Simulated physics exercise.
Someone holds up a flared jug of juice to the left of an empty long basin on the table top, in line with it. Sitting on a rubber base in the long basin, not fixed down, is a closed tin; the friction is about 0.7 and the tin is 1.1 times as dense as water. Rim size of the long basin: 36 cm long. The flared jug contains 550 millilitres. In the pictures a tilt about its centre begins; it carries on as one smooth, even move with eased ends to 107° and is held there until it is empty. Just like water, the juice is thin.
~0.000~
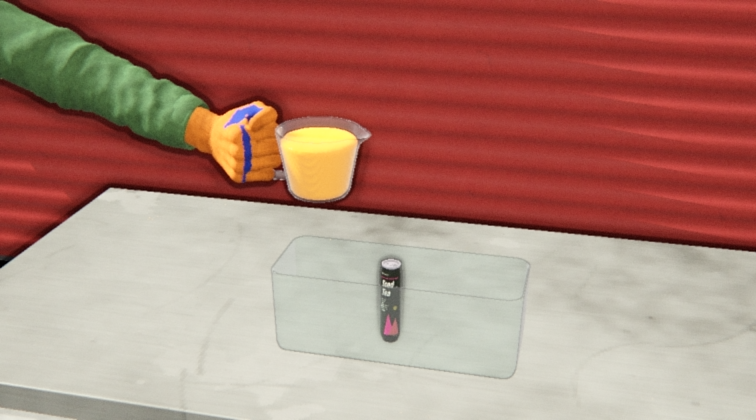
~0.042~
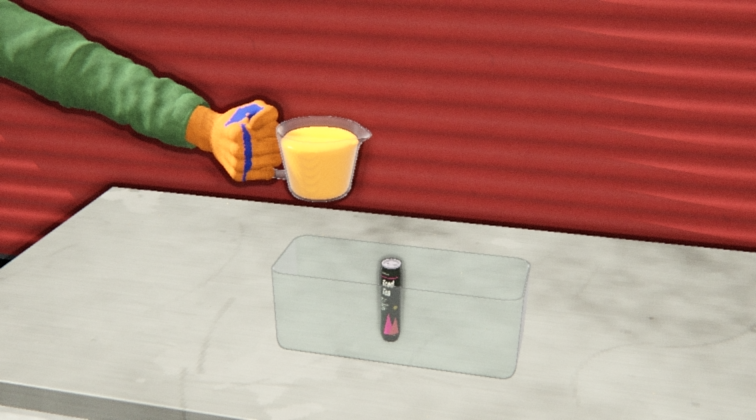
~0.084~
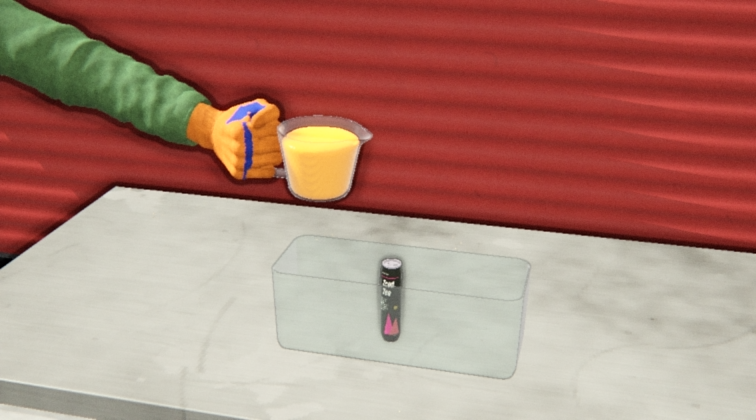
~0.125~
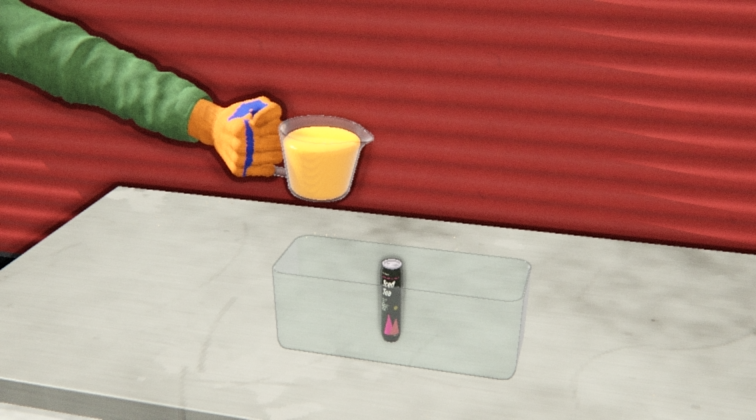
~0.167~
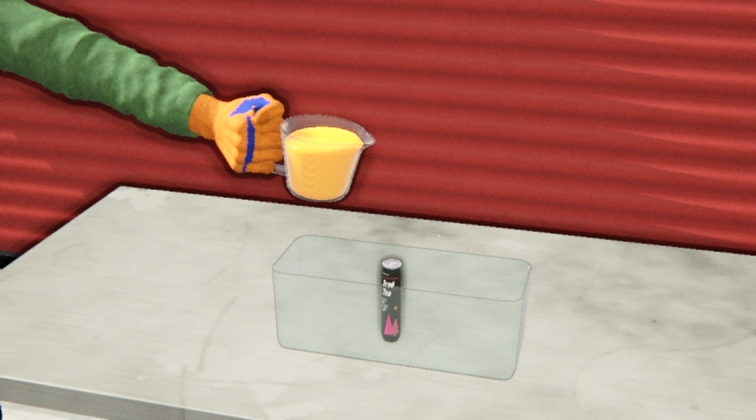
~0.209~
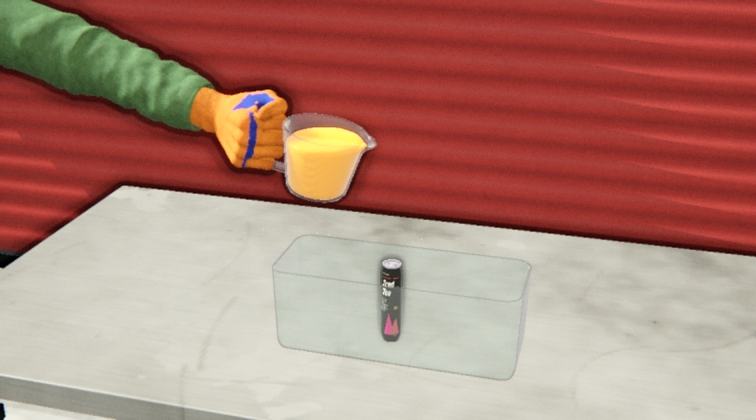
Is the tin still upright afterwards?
It will make it through.
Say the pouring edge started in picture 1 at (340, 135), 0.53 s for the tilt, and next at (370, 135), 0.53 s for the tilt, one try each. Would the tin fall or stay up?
Trial 1 - tin tips; trial 2 - tin tips.
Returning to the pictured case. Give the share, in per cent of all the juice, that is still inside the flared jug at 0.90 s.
Share remaining: Approx. 8 %.
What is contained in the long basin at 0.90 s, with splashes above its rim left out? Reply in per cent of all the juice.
Near 78 per cent of the total.
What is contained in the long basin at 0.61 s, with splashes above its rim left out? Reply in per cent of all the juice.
Estimate - around 10 in a hundred parts.
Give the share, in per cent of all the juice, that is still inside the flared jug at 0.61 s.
About 64 percent.
After 0.61 s the tilt is 68° and 63 per cent is still to pour; the tin stands where it began.
After 0.90 s the tilt is 102° and 8 per cent is still to pour; the tin stands where it began.
After 1.21 s the tilt is 107° and 0 per cent is still to pour; the tin stands where it began.
After 1.54 s the tilt is 107° and 0 per cent is still to pour; the tin stands where it began.
In the end the tin stands where it began.
